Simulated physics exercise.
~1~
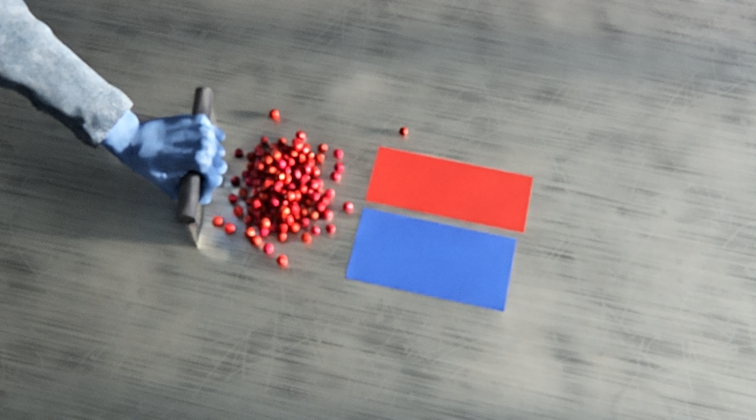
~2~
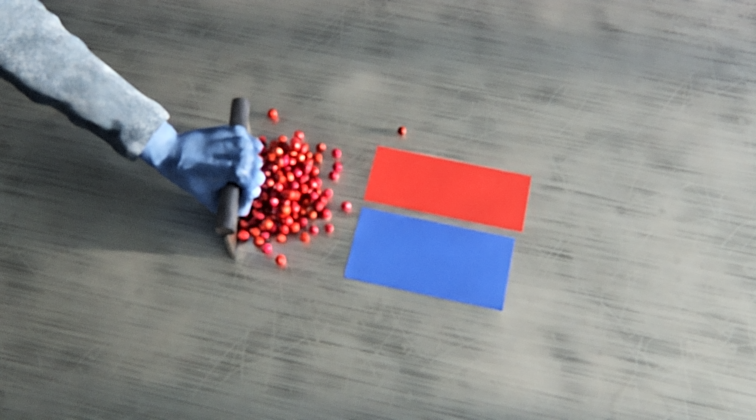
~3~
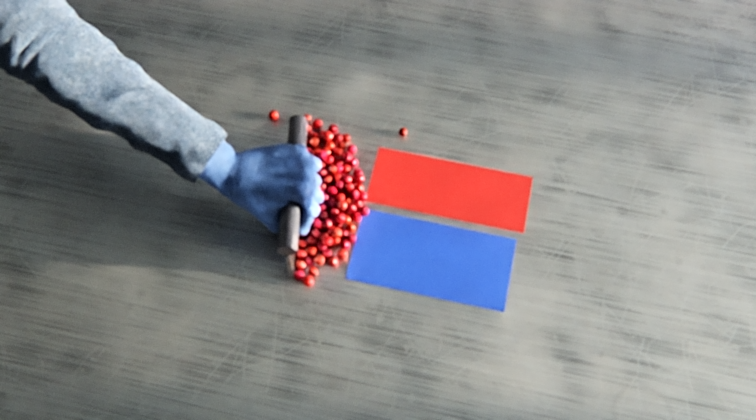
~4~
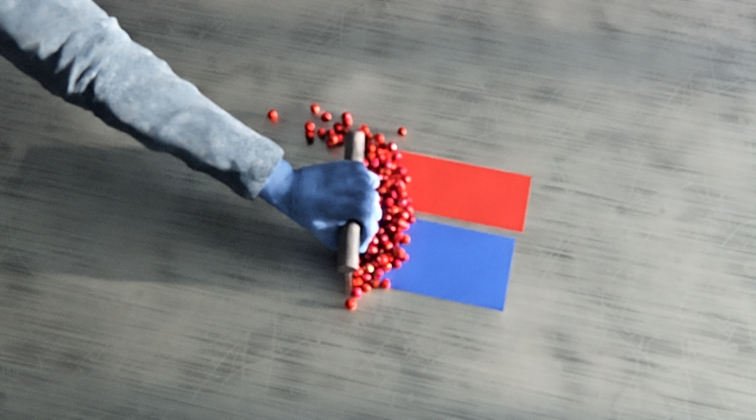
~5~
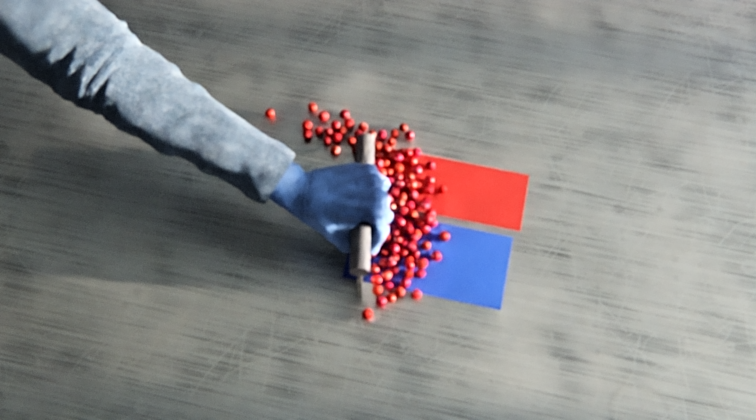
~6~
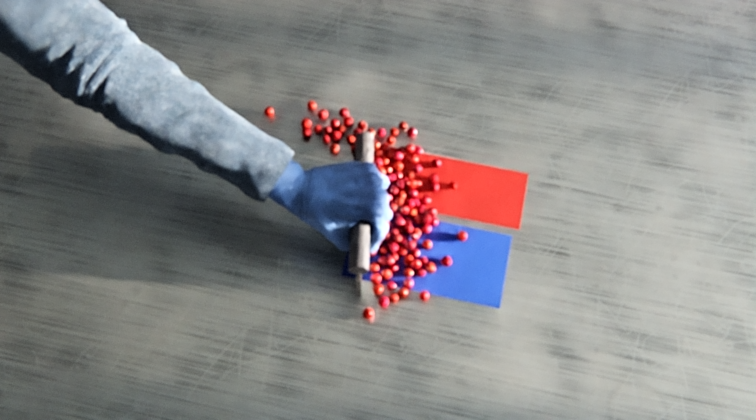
On a grey surface, a gloved hand scrapes red berries rightward until they partly cover both mats.
